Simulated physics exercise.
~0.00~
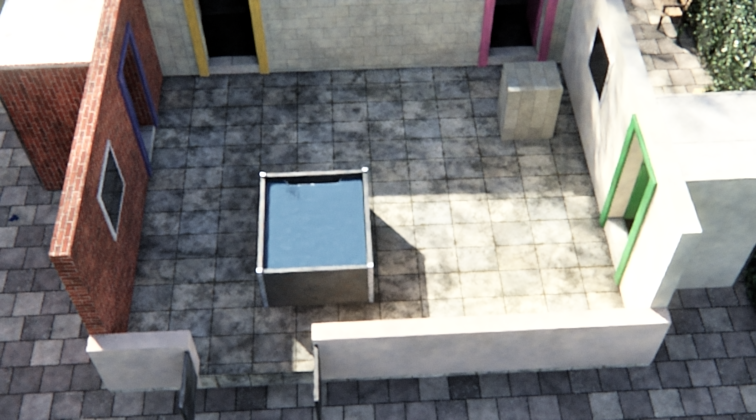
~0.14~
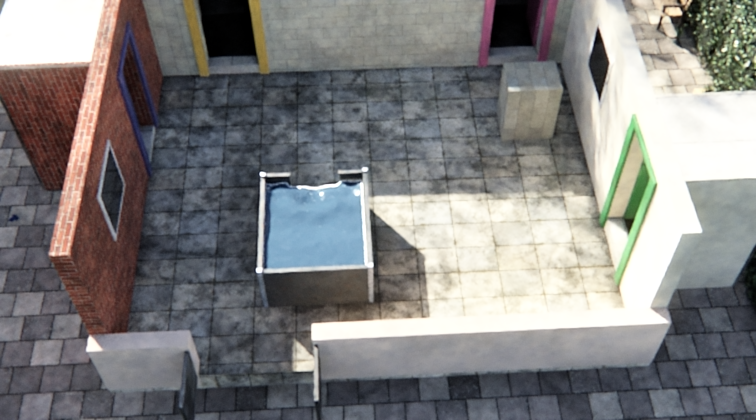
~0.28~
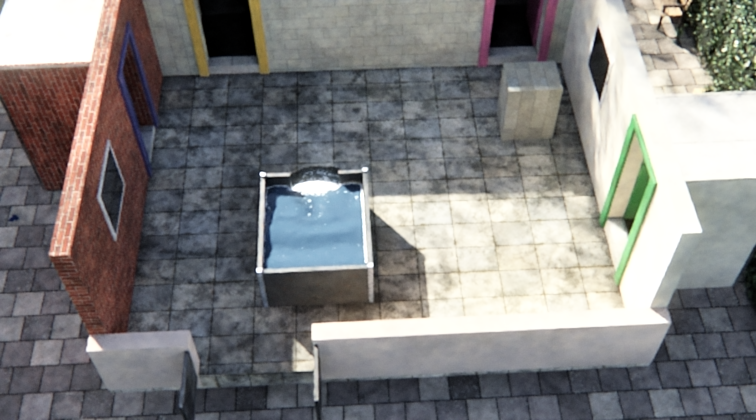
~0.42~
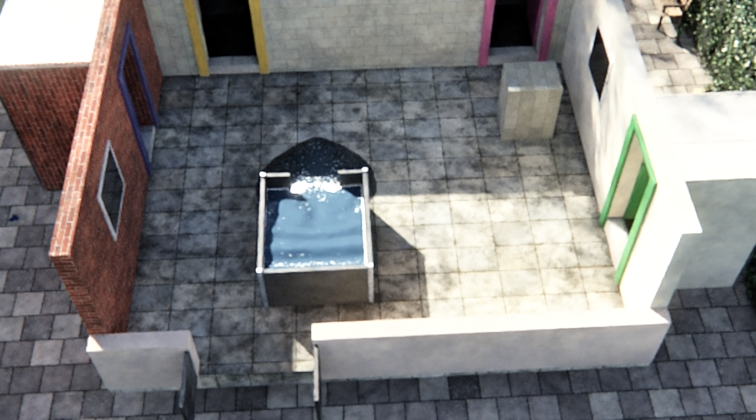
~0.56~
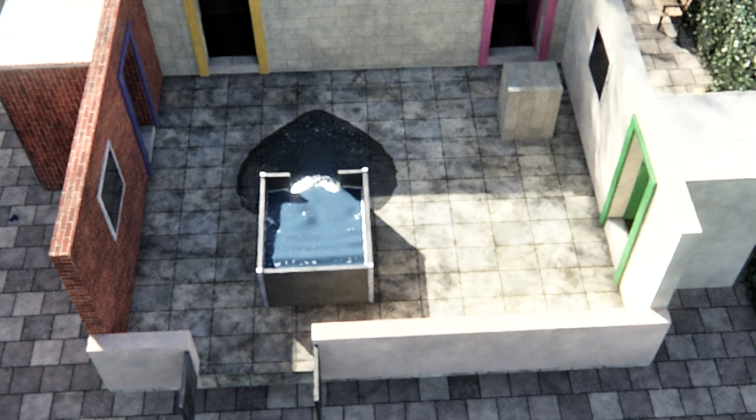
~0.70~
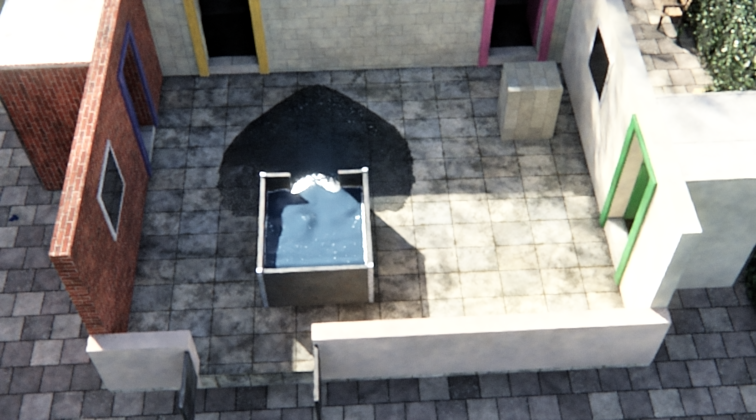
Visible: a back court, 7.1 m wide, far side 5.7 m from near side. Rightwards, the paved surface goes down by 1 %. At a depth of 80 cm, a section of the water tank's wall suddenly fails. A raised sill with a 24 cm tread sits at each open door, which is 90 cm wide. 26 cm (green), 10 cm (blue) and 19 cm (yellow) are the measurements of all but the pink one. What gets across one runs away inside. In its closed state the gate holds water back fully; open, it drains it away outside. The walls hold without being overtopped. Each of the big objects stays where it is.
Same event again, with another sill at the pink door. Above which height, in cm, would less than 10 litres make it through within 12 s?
Above roughly 12 cm.
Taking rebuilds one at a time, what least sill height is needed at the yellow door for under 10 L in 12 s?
The yellow one would have to be about 16 cm high.
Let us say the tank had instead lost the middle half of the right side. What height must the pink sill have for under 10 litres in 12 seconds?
Then it needs around 11.0 cm.
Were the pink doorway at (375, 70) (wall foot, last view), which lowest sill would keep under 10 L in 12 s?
Roughly 19 cm, give or take.
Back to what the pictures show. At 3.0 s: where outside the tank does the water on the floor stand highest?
Look close to (558, 67).
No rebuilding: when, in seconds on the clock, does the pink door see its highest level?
Some 6.0 s, more or less.
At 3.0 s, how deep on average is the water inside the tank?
About 30 cm.
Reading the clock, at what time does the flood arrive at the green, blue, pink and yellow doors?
Reading them off: Green 4.5 s, then blue 1.6 s, then pink 2.0 s, then yellow 1.1 s.
After 1.4 s water covers 30 % of the floor, deepest (34 cm) near (319, 202); it has not reached the pink door.
After 3.0 s water covers 40 % of the floor, deepest (26 cm) near (558, 67); 7 cm at the pink door, 0 litres in over its 20 cm sill.
After 12.0 s water covers 95 % of the floor, deepest (10 cm) near (556, 95); 8 cm at the pink door, 0 litres in over its 20 cm sill.
At the pink door as built, the water arrived by 2.0 s and peaked near 15 cm at 6.0 s.
Run again over the same 12 s with other heights there, 22 litres in over 10.5 cm, 3 litres over 14 cm. The limit of 10 litres is kept from about 12 cm up.
